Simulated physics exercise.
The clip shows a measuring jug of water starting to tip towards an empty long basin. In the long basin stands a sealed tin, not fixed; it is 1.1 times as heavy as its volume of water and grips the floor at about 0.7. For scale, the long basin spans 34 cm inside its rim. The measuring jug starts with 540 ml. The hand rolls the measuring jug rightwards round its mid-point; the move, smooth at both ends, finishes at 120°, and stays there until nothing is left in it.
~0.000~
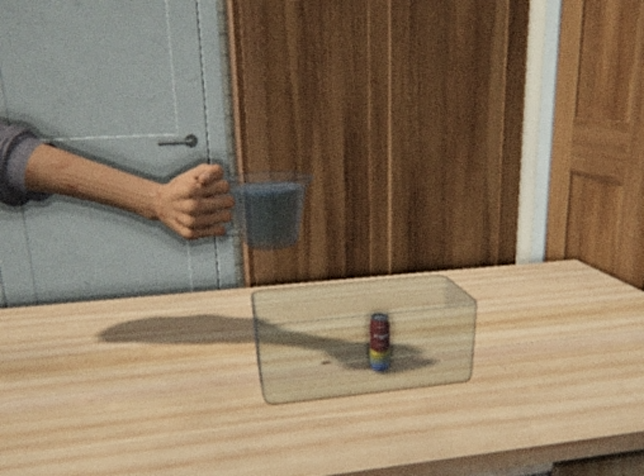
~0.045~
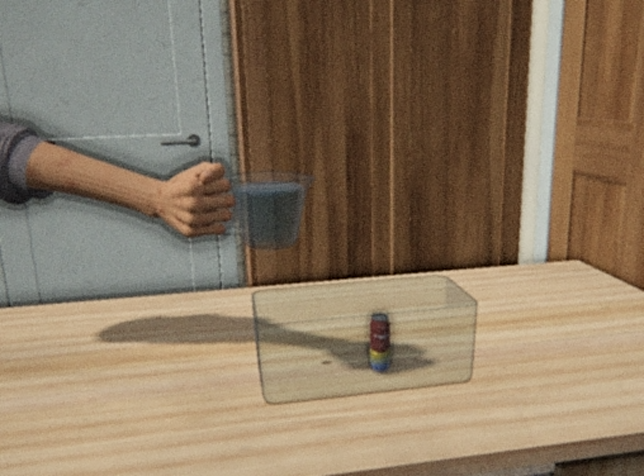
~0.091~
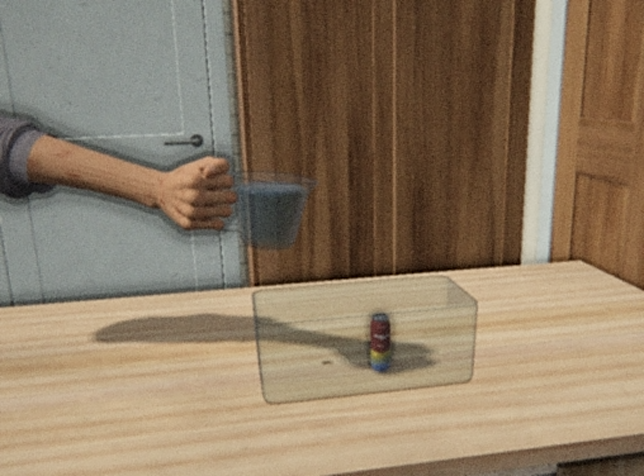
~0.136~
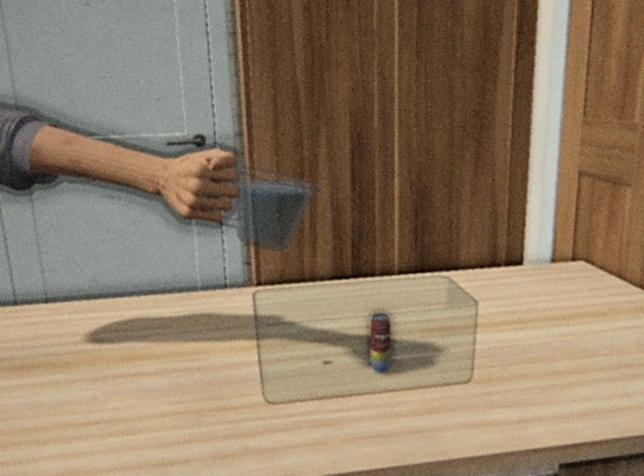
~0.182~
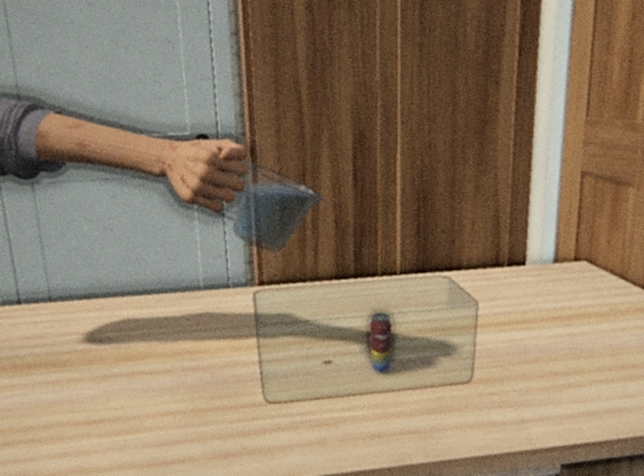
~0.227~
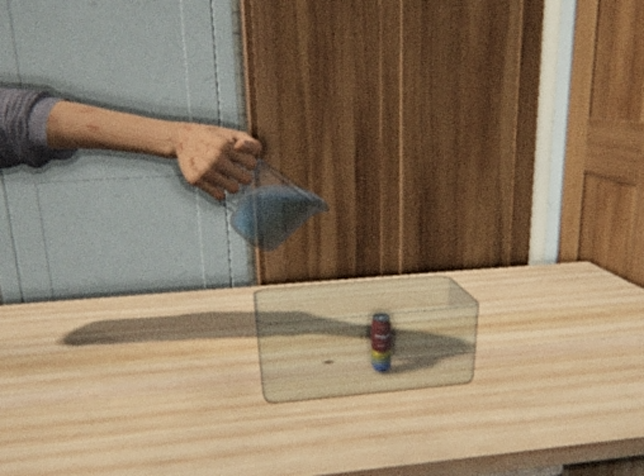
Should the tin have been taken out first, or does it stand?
It topples.
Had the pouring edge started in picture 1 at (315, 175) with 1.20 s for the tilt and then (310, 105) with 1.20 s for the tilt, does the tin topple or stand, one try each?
First it topples; then it falls.
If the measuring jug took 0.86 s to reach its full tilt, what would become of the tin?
The tin topples.
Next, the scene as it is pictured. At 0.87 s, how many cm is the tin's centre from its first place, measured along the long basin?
Some 8 cm.
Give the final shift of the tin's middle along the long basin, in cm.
About 8.5 cm.
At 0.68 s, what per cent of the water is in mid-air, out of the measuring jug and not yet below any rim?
Some 4 per cent.
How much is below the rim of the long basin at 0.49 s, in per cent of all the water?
Near 42 in a hundred.
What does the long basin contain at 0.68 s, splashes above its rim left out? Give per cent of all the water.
About 96 per cent.
By 0.49 s the tilt is 111° and 26 per cent is still to pour; the tin stands where it began.
By 0.68 s the tilt is 120° and 0 per cent is still to pour; the tin leans 46°.
By 0.87 s the tilt is 120° and 0 per cent is still to pour; the tin lies on its side.
By 1.09 s the tilt is 120° and 0 per cent is still to pour; the tin lies on its side.
At rest the tin lies on its side.
